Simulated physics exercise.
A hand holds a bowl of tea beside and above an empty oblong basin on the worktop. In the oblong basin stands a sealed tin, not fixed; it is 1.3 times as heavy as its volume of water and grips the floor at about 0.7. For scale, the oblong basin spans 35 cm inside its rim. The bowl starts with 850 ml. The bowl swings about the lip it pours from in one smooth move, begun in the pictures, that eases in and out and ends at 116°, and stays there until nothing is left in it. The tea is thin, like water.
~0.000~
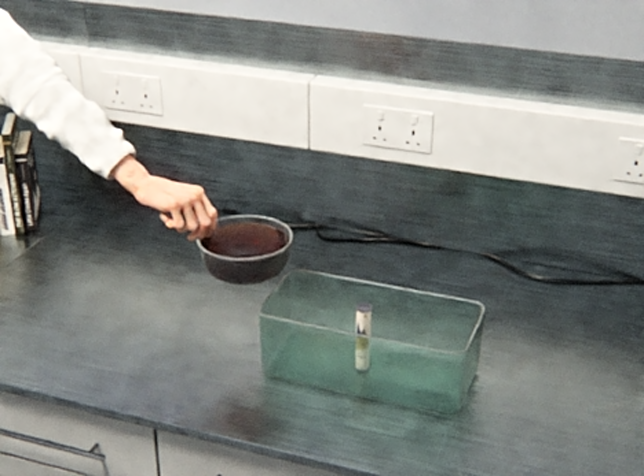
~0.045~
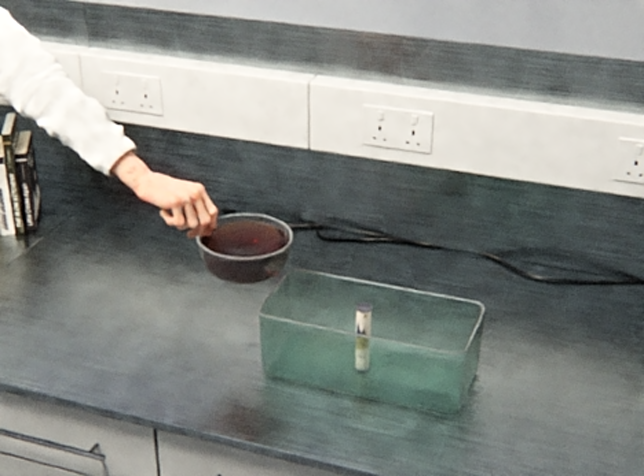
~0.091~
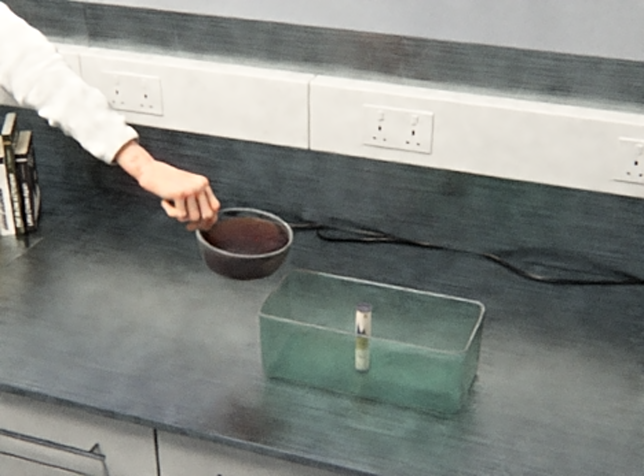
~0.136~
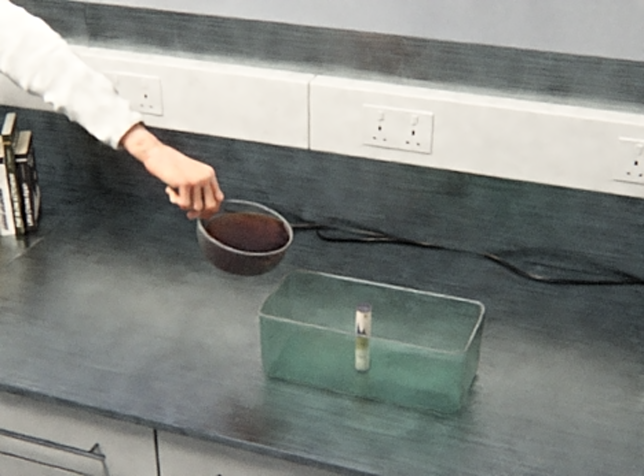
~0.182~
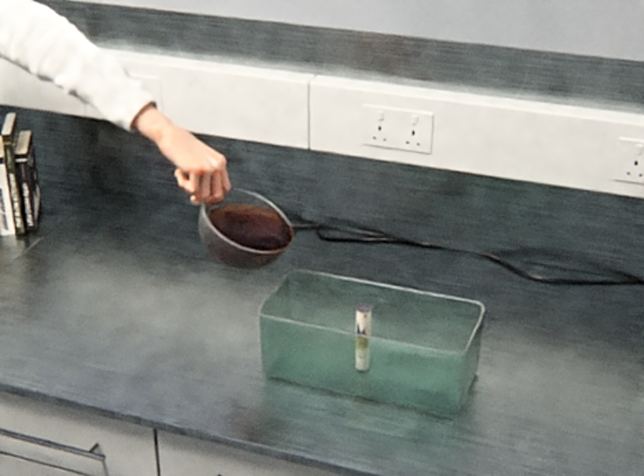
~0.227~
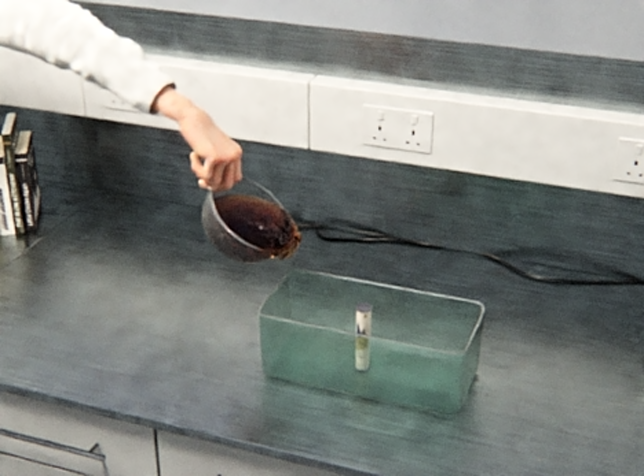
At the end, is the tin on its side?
The tin topples.
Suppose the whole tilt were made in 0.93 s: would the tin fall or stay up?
Then it goes over.
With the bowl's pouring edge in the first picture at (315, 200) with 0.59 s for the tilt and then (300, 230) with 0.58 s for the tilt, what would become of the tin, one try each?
First it goes over; then it keeps standing.
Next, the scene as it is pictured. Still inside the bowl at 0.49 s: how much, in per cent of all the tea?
About 14 per cent.
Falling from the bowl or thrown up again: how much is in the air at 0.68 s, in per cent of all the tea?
About 1 per cent.
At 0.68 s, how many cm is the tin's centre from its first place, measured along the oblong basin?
About 5 cm.
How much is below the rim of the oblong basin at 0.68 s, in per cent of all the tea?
Near 98 in a hundred.
By 0.49 s the tilt is 107° and 14 per cent is still to pour; the tin stands where it began.
By 0.68 s the tilt is 116° and 0 per cent is still to pour; the tin leans 44°.
By 0.87 s the tilt is 116° and 0 per cent is still to pour; the tin lies on its side.
By 1.09 s the tilt is 116° and 0 per cent is still to pour; the tin lies on its side.
At rest the tin lies on its side.
